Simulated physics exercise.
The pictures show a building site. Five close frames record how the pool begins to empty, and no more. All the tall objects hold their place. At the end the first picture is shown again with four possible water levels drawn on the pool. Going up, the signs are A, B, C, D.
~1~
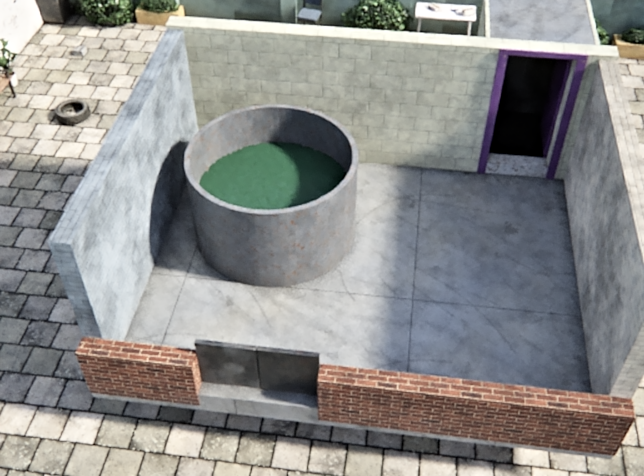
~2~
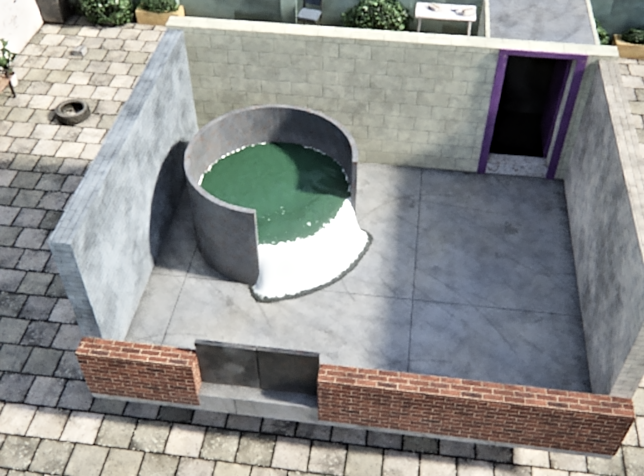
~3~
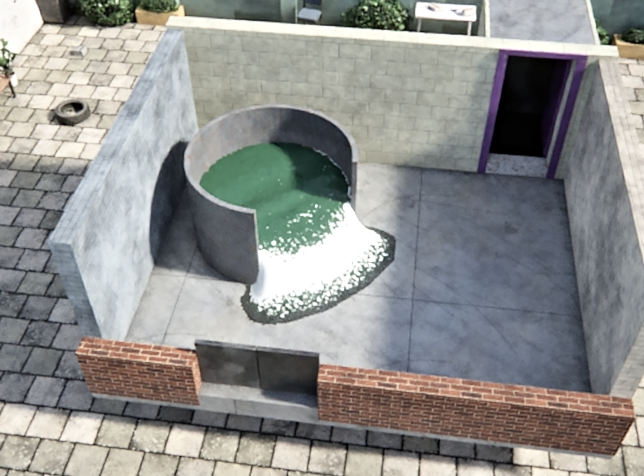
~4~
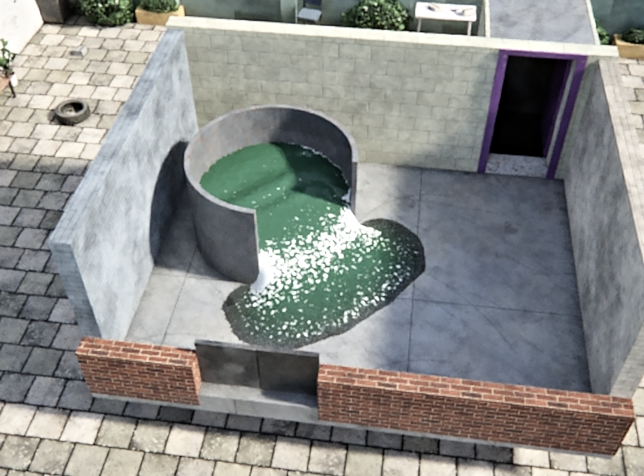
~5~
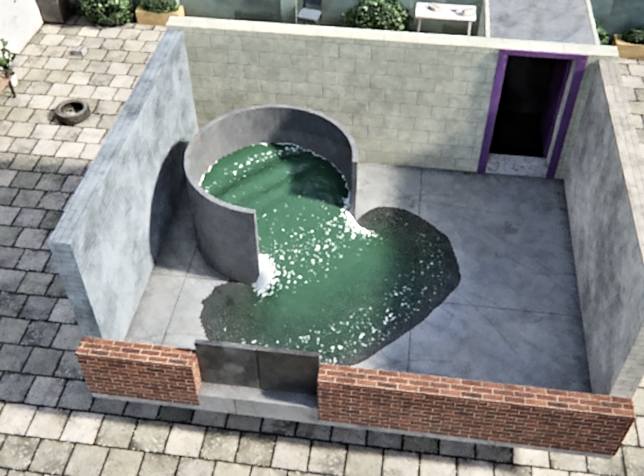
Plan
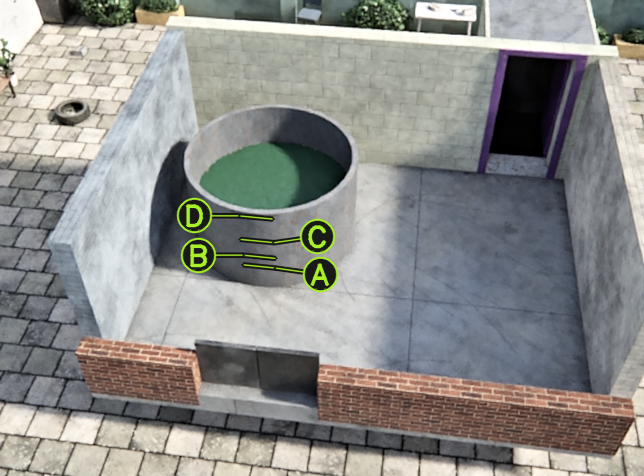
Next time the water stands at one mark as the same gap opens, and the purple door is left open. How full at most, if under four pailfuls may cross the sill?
Choose B.
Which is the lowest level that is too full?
That is level C.
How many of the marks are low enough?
Two of them.
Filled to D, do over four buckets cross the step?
Yes.
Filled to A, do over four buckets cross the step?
No, not at all.
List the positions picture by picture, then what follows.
Water in the pool at rest, its middle at (274, 190); foot of the purple doorway at (515, 175); shut gate at (258, 353).
Water covers 2 % of the ground and shows as far out as (362, 232).
Water covers 6 % of the ground and shows as far out as (388, 238).
Water covers 13 % of the ground and shows as far out as (414, 240).
Water covers 25 % of the ground and shows as far out as (444, 243).
On the marked copy, A at (259, 266); B at (258, 256); C at (257, 241); D at (255, 217); from the bottom up A, B, C, D.
Choosing A, nothing gets over.
Choosing B, a bucket or two gets in.
Choosing C, about 11 bucketfuls get in.
Choosing D, dozens of bucketfuls pour in.
